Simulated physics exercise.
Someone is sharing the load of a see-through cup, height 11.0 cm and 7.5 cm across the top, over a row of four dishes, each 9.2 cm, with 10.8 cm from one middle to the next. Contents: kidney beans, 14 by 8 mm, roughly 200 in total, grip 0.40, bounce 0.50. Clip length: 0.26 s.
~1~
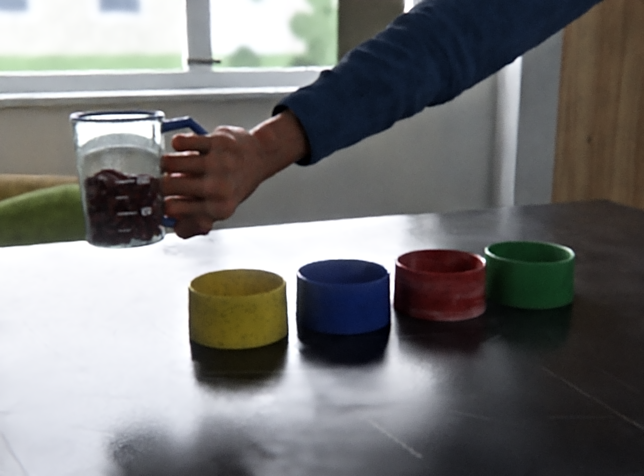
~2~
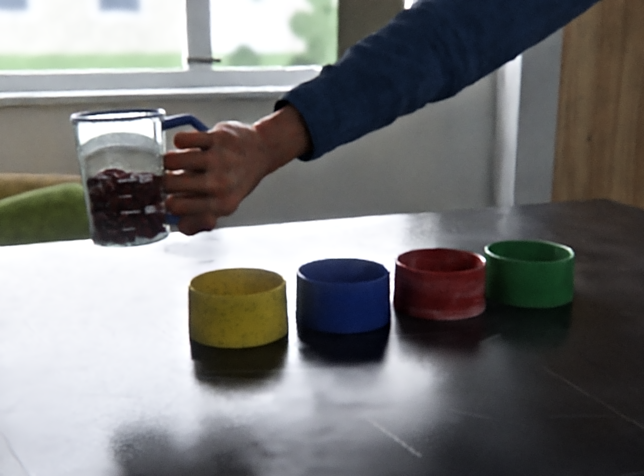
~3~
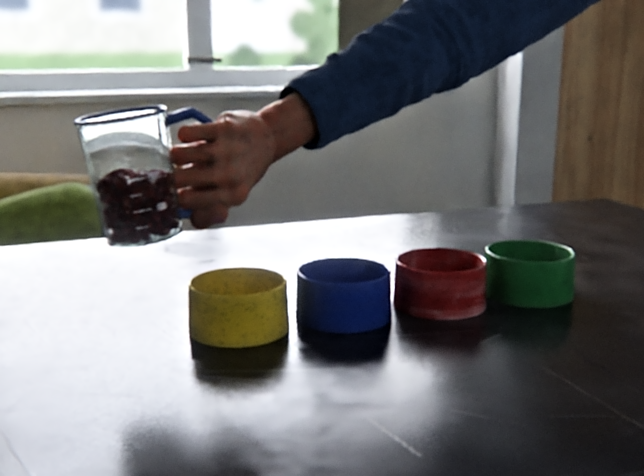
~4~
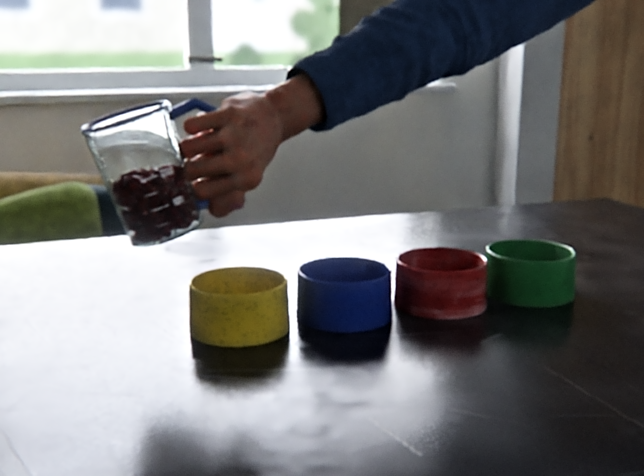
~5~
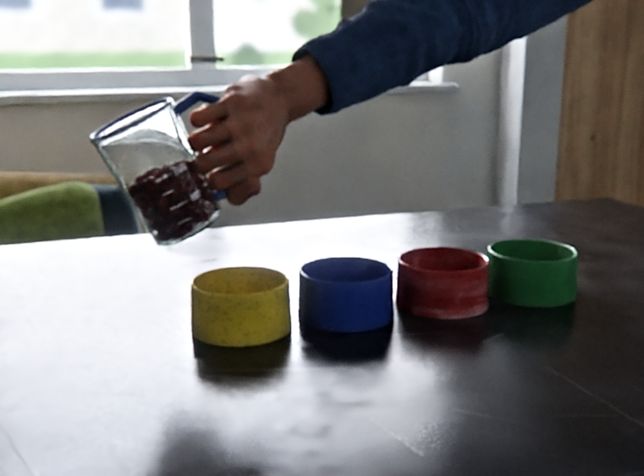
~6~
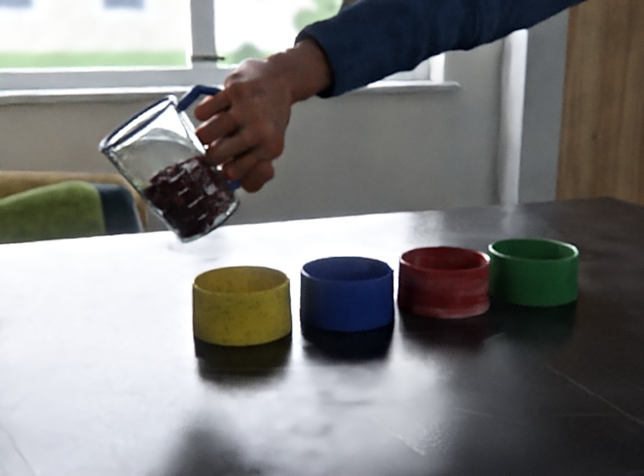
A hand gripping a clear cup of dark red beans holds it nearly upright above a dark table, left of a row of yellow, blue, red and green dishes. The cup then tilts steadily to the left while drifting slightly right, ending clearly slanted with the beans still inside.
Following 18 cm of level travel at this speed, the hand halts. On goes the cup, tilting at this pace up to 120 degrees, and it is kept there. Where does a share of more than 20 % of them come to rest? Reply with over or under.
Red under, blue under, green under, yellow over, counter under.
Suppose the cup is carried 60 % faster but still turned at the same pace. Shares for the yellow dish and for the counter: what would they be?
Yellow: 100; counter: 0.
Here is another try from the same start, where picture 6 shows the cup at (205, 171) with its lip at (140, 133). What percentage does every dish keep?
The red dish keeps 0, the blue dish 0, the green dish 0 and the yellow dish 100.
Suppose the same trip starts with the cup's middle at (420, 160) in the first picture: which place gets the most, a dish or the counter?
The largest share ends at green.
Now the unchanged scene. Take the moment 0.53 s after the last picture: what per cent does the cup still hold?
Around 90 in a hundred.
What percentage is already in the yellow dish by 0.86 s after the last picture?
By that moment, around 80 percent has got there.
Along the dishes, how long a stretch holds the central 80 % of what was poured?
Close to 5 centimetres along the dishes.
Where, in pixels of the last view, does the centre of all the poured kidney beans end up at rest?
Near (243, 304).
Then, 0.32 s after the last picture, tilt 88 degrees; cup holds 100 %.
Then, 0.53 s after the last picture, tilt 119 degrees; cup holds 90 %, yellow 10 %.
Then, 0.86 s after the last picture, tilt 120 degrees; cup holds 15 %, yellow 80 %.
In the end, red 0 %, blue 0 %, green 0 %, yellow 100 %, counter 0 %.
